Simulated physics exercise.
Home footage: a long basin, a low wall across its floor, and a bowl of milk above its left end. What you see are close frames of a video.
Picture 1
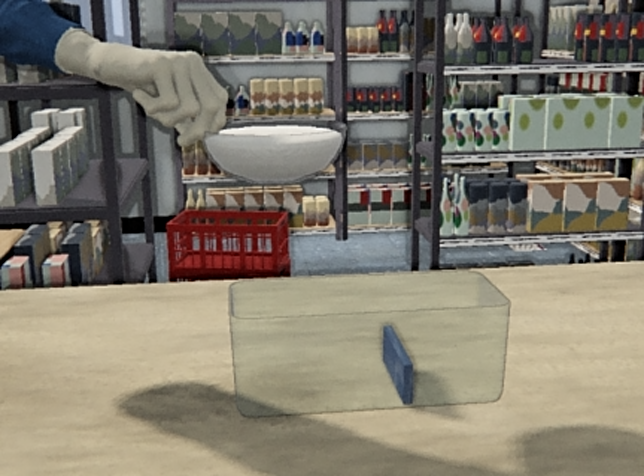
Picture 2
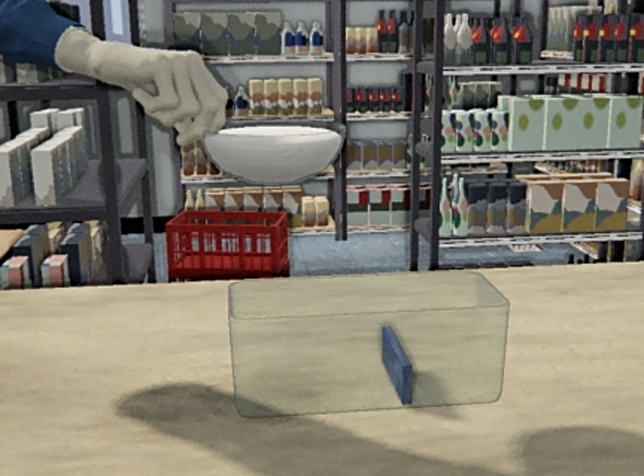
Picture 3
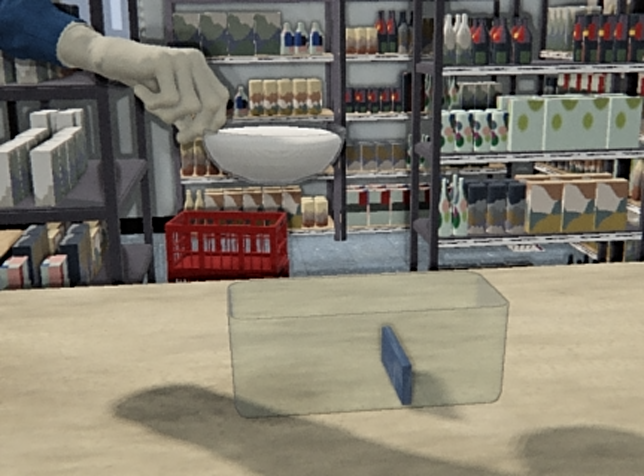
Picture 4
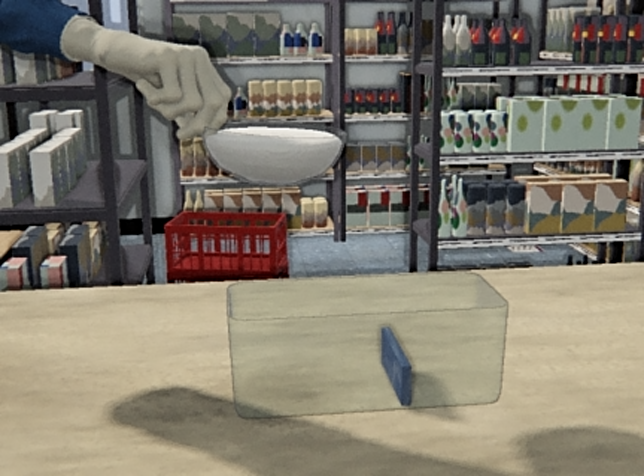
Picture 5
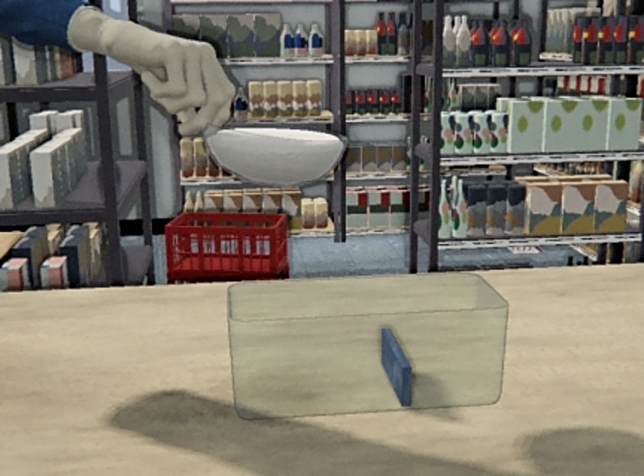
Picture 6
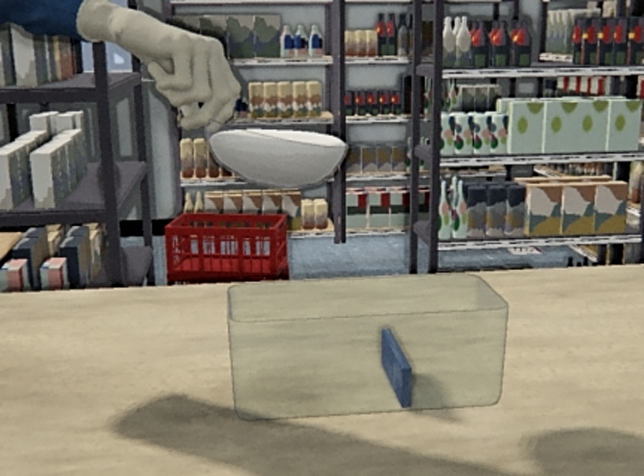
In a shop aisle, a gloved hand gradually tilting a white bowl rightward above a clear basin with a low blue wall.
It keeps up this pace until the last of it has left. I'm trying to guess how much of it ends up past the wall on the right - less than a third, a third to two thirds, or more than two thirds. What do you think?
One third to two thirds.
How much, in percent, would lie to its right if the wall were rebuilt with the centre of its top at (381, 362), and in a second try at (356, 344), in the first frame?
Near 60 % and 90 %.
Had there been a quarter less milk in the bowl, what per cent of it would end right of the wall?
Estimate: Around 45 per cent.
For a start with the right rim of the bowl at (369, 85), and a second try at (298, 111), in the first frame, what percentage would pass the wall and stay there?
Start one gives some 75 %, start two some 5 %.
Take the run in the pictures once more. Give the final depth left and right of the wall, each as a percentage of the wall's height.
20 per cent for the left part, 50 for the right.
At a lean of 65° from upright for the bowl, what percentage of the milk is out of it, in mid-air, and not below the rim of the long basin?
Near 50 in a hundred.
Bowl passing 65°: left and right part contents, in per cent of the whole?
The left part 5 per cent, the right part 15.
A moment on, the bowl is tipped part way and 29 per cent is still to pour, 5 is left of the wall and 17 right of it.
Next, the bowl is tipped on its side and 1 per cent is still to pour, 32 is left of the wall and 59 right of it.
Then the bowl is tipped on its side and 0 per cent is still to pour, 39 is left of the wall and 59 right of it.
Later the bowl is tipped on its side and 0 per cent is still to pour, 39 is left of the wall and 59 right of it.
Finally, 39 per cent lies left of the wall, 59 right of it and 2 outside.
